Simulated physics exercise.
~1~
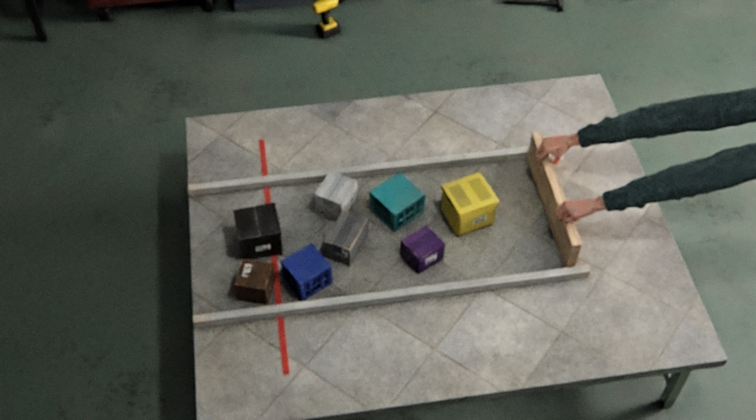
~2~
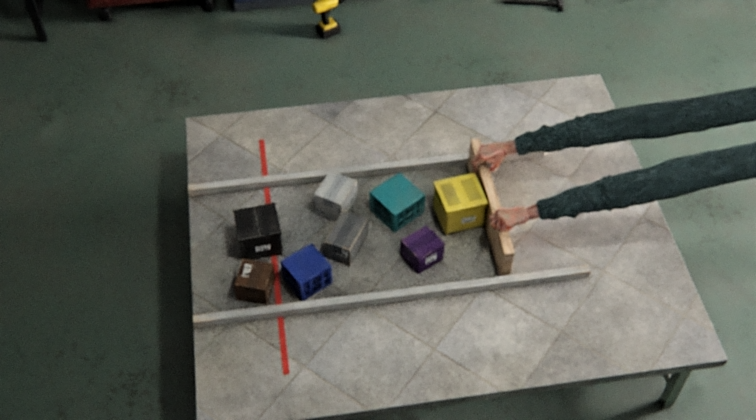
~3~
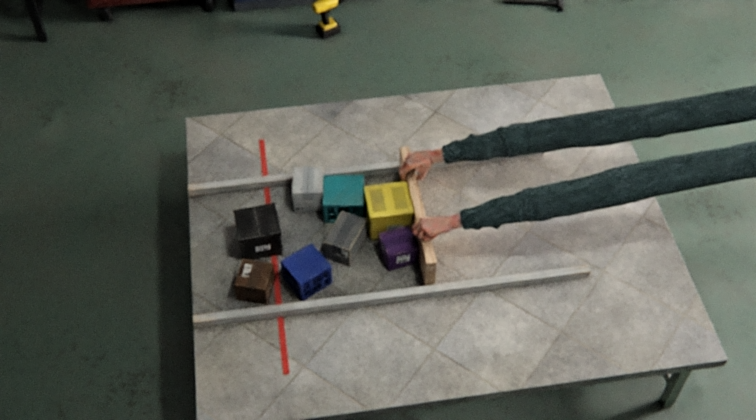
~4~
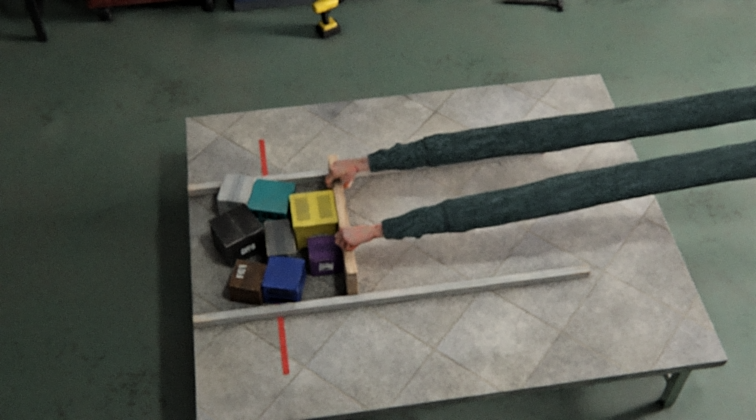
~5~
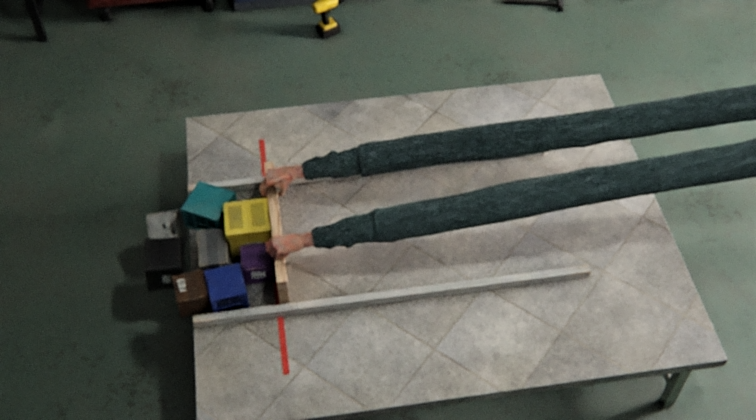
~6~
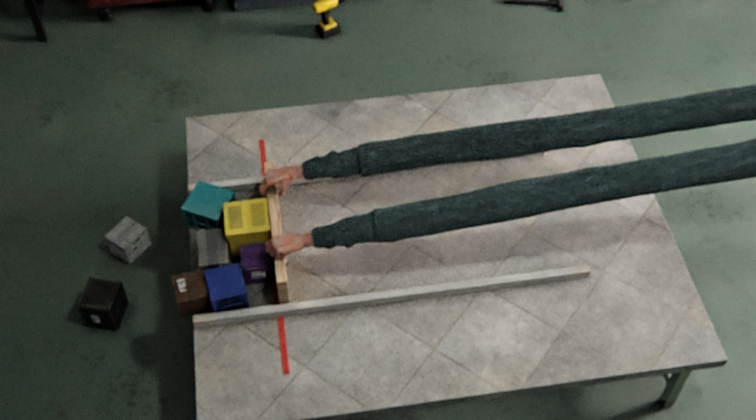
The clip shows two hands pushing a wooden plank leftward between two rails on a tabletop, gathering scattered colourful boxes toward the left edge. The plank stops at the red tape, and a white box and a black one drop to the floor while the others remain on the table.
